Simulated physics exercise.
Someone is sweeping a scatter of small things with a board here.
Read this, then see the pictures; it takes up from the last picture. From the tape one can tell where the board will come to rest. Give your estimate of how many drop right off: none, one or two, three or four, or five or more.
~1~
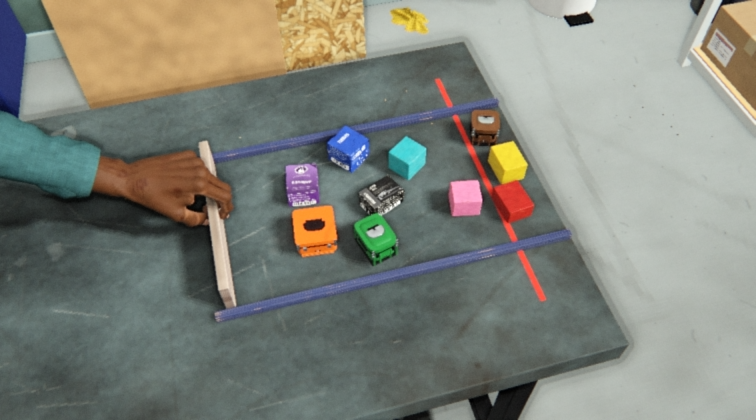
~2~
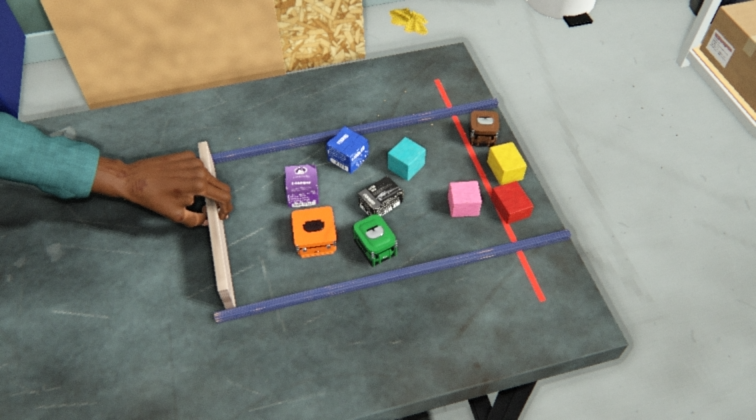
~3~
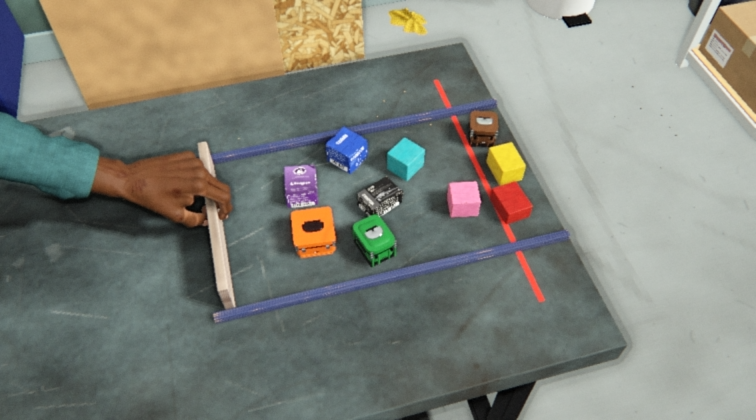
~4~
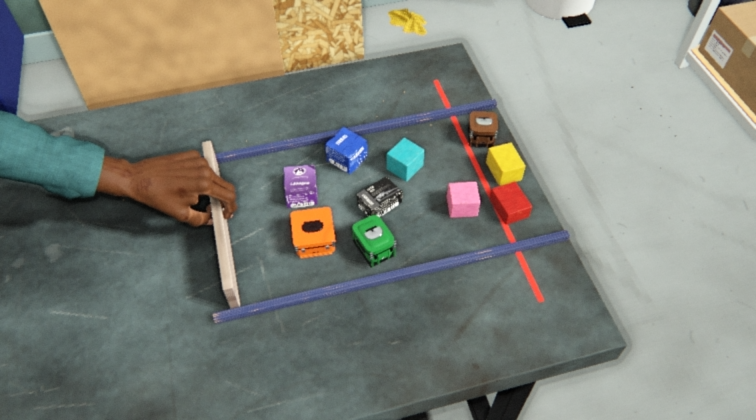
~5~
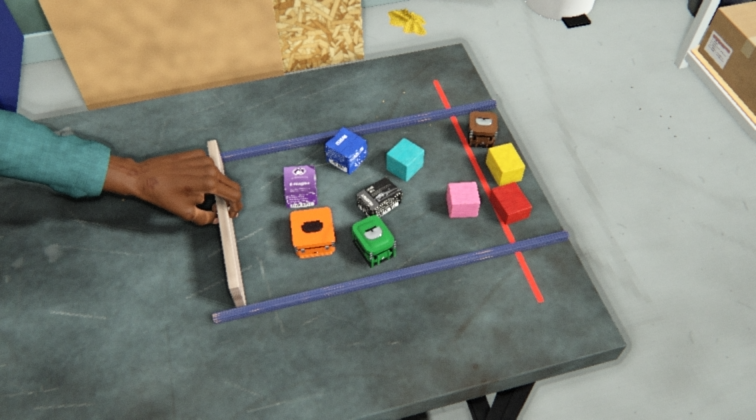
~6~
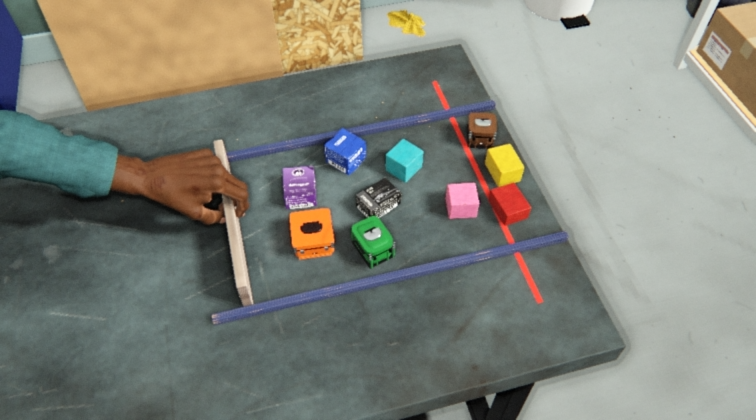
The table is going to lose three pieces, maybe four.
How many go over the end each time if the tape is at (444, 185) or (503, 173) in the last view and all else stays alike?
First try 0, second try 6.
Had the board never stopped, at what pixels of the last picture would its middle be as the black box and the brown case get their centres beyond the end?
I reckon its middle sits around (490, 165) and then around (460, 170).
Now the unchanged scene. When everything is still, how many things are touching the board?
4 in contact.
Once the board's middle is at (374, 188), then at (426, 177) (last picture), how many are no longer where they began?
Up to then 6, and up to the other point 8.
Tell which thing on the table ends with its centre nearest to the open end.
Result: The pink block.
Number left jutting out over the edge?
Overhanging: 3.
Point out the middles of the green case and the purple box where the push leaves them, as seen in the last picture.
Final pixels, roughly: (528, 224) for the first, (485, 148) for the other.
Soon after, none off yet; yellow block at rest near (504, 165); brown case at rest near (481, 130); red block at rest near (509, 204).
In the end, the number that fall off is three or four; gone, red block, brown case and yellow block.
